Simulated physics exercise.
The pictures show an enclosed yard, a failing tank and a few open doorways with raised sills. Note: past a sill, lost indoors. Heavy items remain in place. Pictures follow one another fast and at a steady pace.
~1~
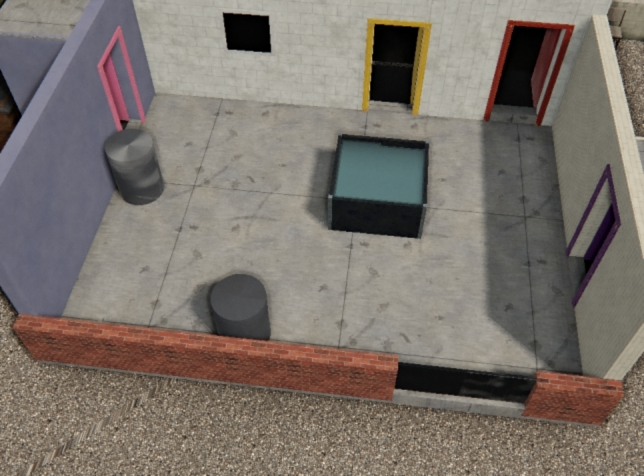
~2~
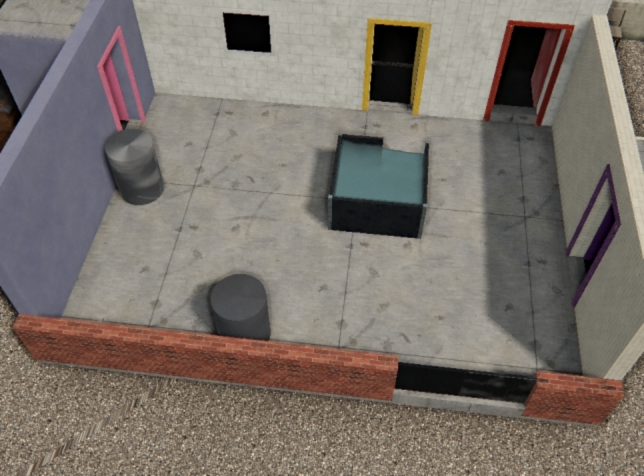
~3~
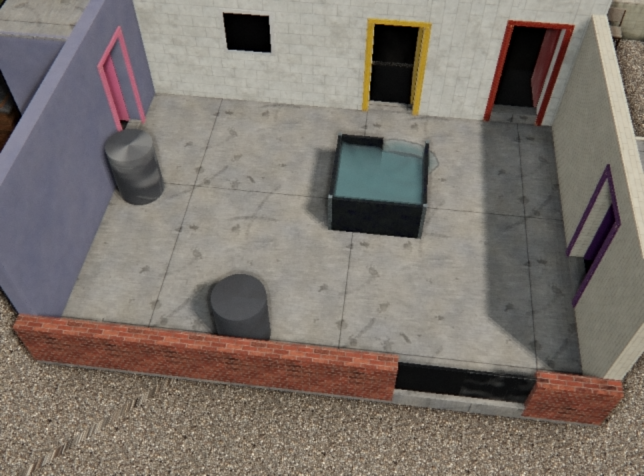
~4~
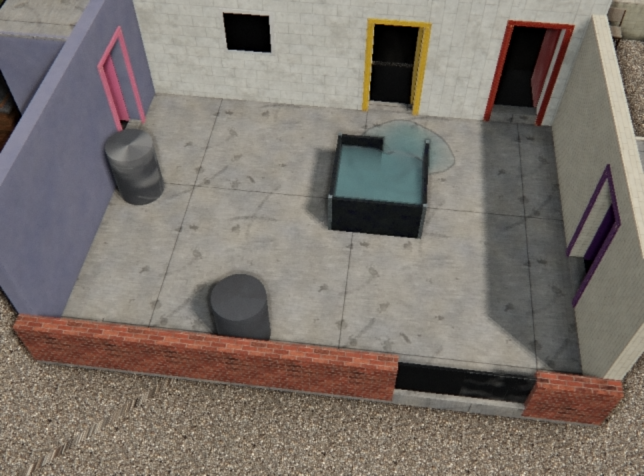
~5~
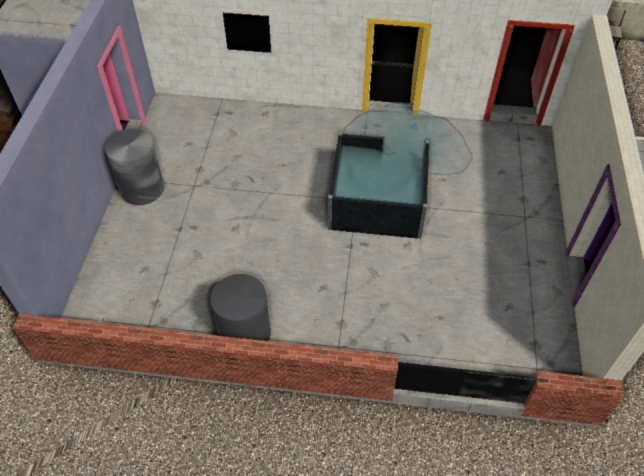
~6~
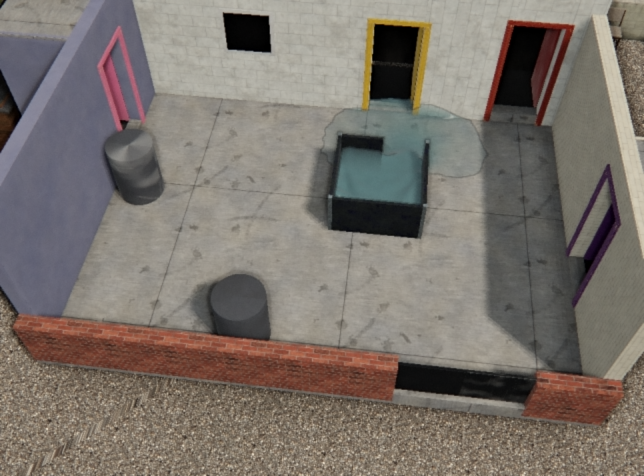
In a walled yard, water pours from the tank's broken far side and spreads across the floor.
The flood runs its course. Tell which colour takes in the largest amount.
The largest amount goes in at yellow.
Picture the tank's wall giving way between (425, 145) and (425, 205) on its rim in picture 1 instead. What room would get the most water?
Answer: The door marked purple.
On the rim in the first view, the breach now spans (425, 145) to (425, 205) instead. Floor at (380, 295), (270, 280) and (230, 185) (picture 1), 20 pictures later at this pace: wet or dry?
The first spot is left untouched, the second left untouched, the third left untouched.
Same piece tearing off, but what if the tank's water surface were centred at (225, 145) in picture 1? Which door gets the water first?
That would be the one in yellow.
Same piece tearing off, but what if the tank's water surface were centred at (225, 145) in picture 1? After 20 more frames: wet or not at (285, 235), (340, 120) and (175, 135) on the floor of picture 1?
Result, in order: Unaffected; affected; affected.
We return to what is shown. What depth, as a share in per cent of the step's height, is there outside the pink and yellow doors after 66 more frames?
Approx. 40 % then 80 %.
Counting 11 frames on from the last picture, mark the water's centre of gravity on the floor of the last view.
Around pixel (406, 171).
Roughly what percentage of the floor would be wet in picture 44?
That works out to some 55 in a hundred.
A moment on, water covers 10 % of the floor; pink door not reached, purple door not reached, red door wet at the sill, nothing in, yellow door a lot in.
Next, water covers 15 % of the floor; pink door not reached, purple door not reached, red door wet at the sill, nothing in, yellow door a lot in.
Then, water covers 35 % of the floor; pink door not reached, purple door wet at the sill, nothing in, red door wet at the sill, nothing in, yellow door a lot in.
Later, water covers 55 % of the floor; pink door wet at the sill, nothing in, purple door wet at the sill, nothing in, red door wet at the sill, nothing in, yellow door a lot in.
In the end, water covers 70 % of the floor; pink door wet at the sill, nothing in, purple door wet at the sill, nothing in, red door wet at the sill, nothing in, yellow door a lot in; the yellow door has let in the most.
